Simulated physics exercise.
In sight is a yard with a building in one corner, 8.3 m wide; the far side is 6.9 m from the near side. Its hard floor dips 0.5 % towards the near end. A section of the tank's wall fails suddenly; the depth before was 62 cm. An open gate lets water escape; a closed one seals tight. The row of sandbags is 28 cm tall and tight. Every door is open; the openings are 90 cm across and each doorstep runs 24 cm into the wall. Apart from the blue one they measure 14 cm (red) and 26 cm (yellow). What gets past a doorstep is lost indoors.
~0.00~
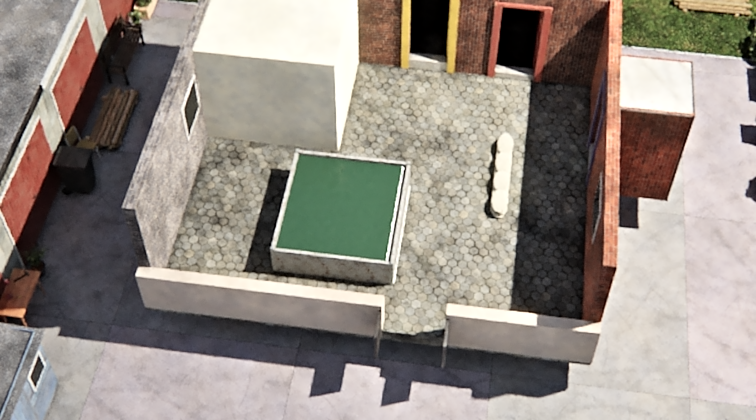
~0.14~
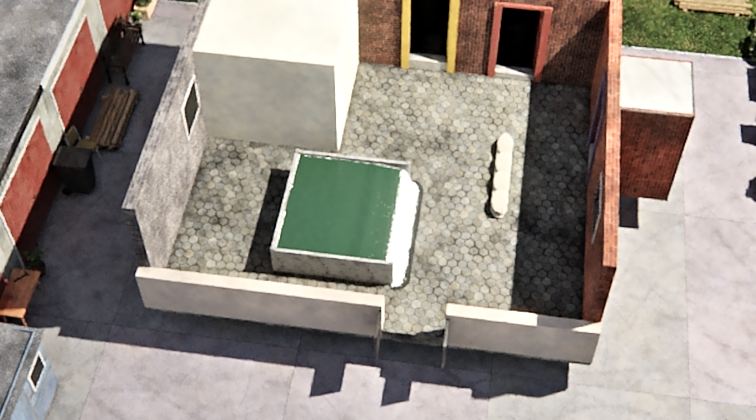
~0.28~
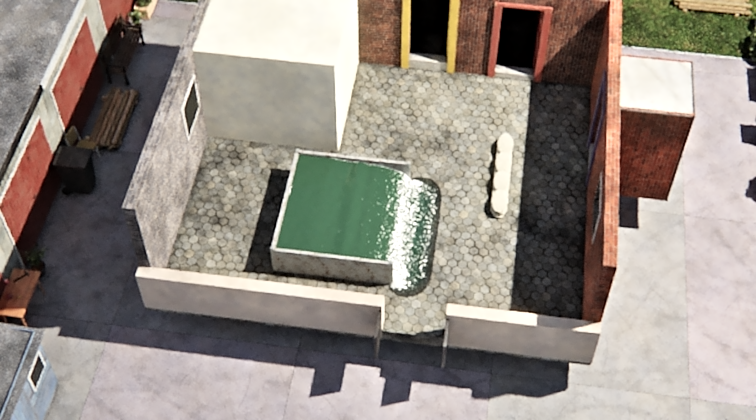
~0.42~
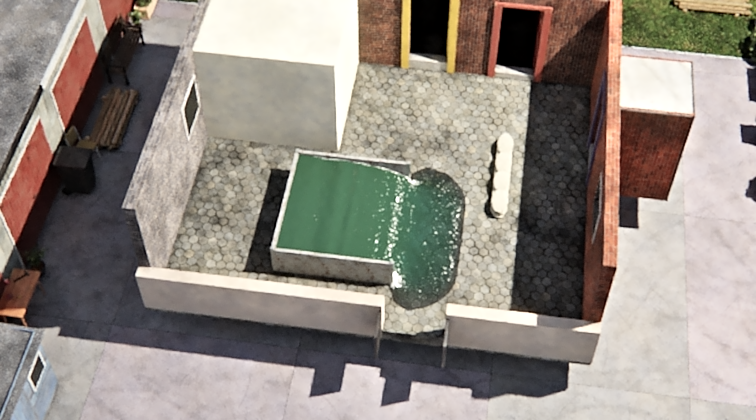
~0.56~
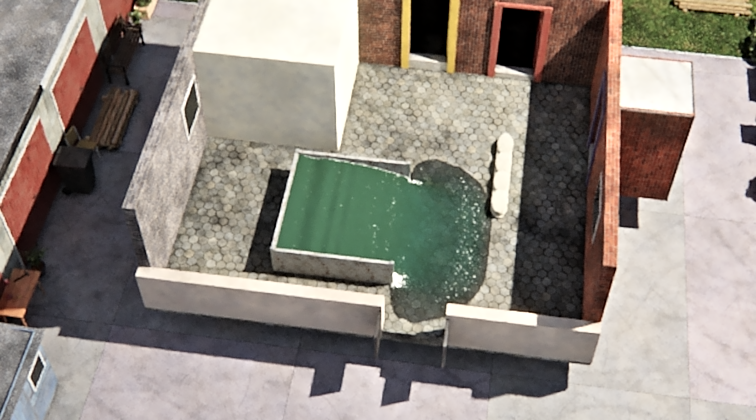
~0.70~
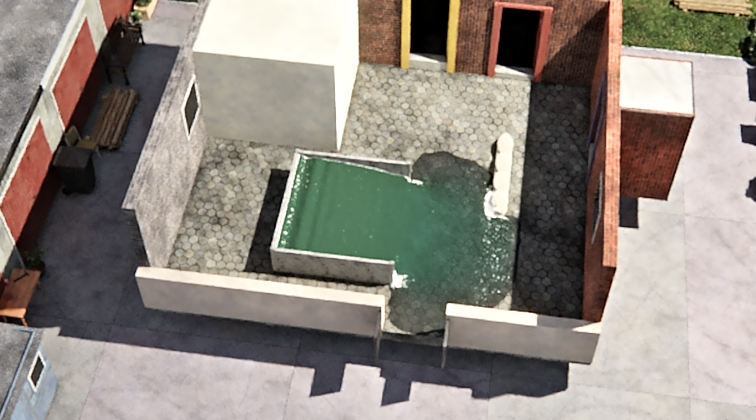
A walled yard with a square tank of still green water sat in the sun, then the tank's right side gave way and water poured out, spreading across the paving to a pale, narrow block.
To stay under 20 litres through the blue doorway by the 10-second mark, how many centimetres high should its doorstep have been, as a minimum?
About 5.5 cm.
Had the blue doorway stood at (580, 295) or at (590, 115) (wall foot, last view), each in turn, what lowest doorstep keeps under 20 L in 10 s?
Roughly 32 and 14.0 cm.
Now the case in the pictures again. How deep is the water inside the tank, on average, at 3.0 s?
About 16 cm.
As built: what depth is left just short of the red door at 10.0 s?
Roughly 7.5 cm deep.
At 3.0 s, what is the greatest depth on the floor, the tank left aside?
About 42 cm.
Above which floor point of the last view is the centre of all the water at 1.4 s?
At about (401, 234).
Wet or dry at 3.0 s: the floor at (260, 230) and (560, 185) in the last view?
In that order: Still dry, wet.
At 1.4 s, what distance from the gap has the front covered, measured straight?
About 4.2 m.
After 1.4 s water covers 30 % of the floor, deepest (37 cm) near (584, 260); it has not reached the blue door.
After 3.0 s water covers 50 % of the floor, deepest (42 cm) near (581, 336); 7 cm at the blue door, 0 litres in over its 21 cm doorstep.
After 10.0 s water covers 90 % of the floor, deepest (16 cm) near (350, 171); 8 cm at the blue door, 0 litres in over its 21 cm doorstep.
At the blue door as built, the water arrived by 2.2 s and peaked near 10 cm at 9.0 s.
With a doorstep of 4.5 cm, 33 litres would have come in within the 10 s; with 6 cm, 15 litres. So under 20 litres takes about 5.5 cm.
